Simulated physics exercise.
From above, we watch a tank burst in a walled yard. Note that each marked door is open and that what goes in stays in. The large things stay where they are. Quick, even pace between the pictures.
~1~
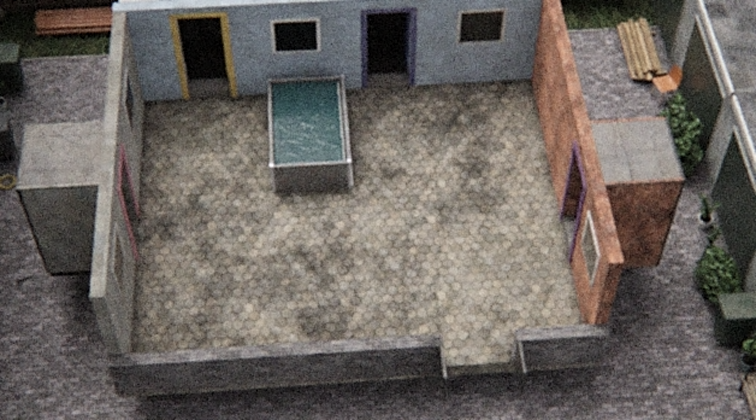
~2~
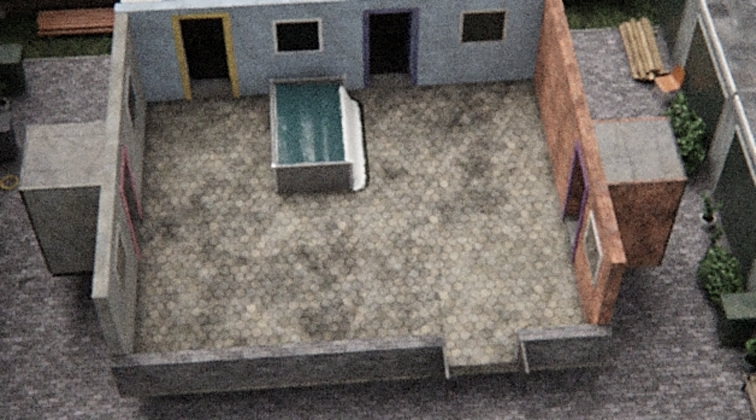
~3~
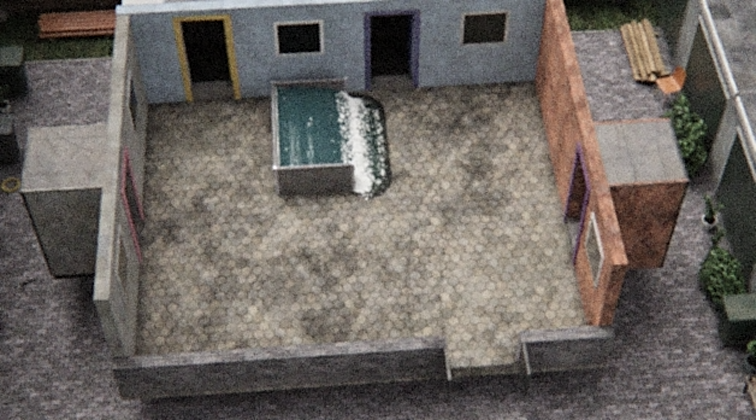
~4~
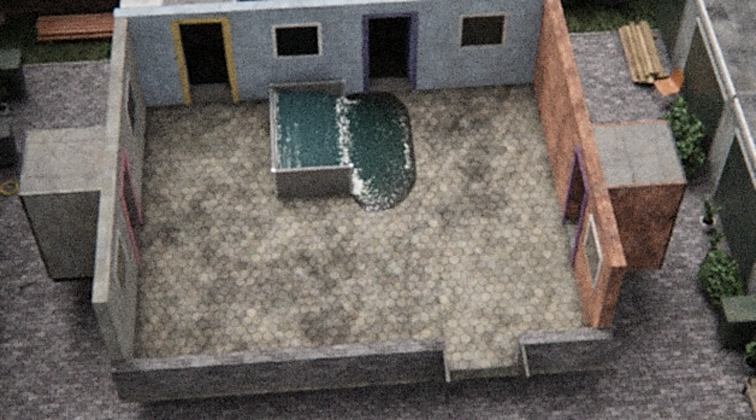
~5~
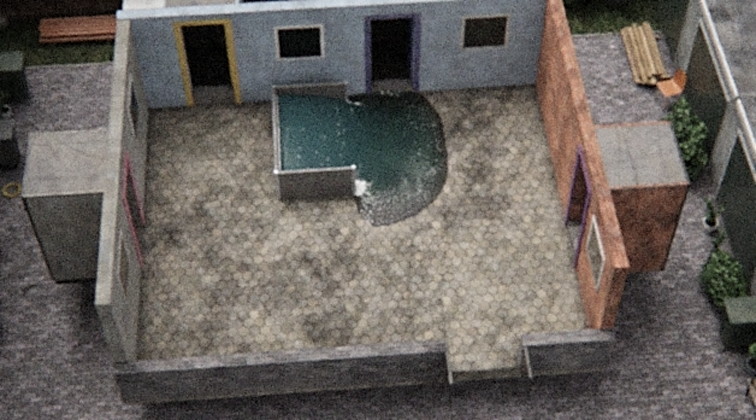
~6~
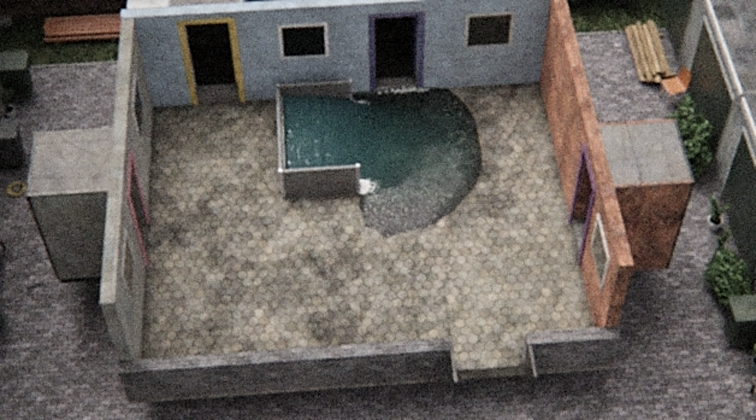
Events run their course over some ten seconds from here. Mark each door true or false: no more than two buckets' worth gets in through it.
Purple door: True, yellow door: True, blue door: True, pink door: True.
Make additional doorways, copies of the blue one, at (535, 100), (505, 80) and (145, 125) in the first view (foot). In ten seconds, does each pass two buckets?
Log: Door one beats the mark; door two beats the mark; door three misses the mark.
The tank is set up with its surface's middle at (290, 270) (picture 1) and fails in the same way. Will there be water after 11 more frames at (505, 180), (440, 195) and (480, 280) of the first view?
Going through them in that order: Waterlogged, waterlogged and waterlogged.
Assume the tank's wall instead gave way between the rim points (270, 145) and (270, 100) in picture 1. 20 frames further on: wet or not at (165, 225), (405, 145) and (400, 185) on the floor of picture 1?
Submerged, untouched, untouched.
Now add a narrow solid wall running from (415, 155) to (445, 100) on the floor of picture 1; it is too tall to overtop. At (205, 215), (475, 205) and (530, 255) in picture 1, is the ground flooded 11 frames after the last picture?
Results in order: Bone-dry / swamped / swamped.
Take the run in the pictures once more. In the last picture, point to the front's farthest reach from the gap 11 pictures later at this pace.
Farthest reach: About (581, 268).
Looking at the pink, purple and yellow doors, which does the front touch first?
The purple one is the one.
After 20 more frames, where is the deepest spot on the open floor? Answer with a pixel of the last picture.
Somewhere close to (598, 348).
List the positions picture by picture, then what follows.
The first frame shows the open tank at (308, 123) is whole and still.
In the second frame, water pours out at (347, 135) and has run to (348, 100).
In the third frame, water pours out at (348, 139) and has run to (363, 97).
In the fourth frame, water pours out at (346, 143) and has run to (380, 92).
In the fifth frame, the front is at (414, 92), out from the gap at (349, 145).
In the sixth frame, water pours out at (353, 143) and has run to (470, 118).
A moment on, water covers 30 % of the floor; the purple door not reached, the yellow door not reached, the blue door wet at the sill, nothing in, the pink door not reached.
Next, water covers 35 % of the floor; the purple door wet at the sill, nothing in, the yellow door not reached, the blue door wet at the sill, nothing in, the pink door not reached.
Then, water covers 40 % of the floor; the purple door wet at the sill, nothing in, the yellow door not reached, the blue door wet at the sill, nothing in, the pink door not reached.
Later, water covers 55 % of the floor; the purple door wet at the sill, nothing in, the yellow door not reached, the blue door under two buckets in, the pink door not reached.
In the end, water covers 80 % of the floor; the purple door wet at the sill, nothing in, the yellow door wet at the sill, nothing in, the blue door under two buckets in, the pink door wet at the sill, nothing in.
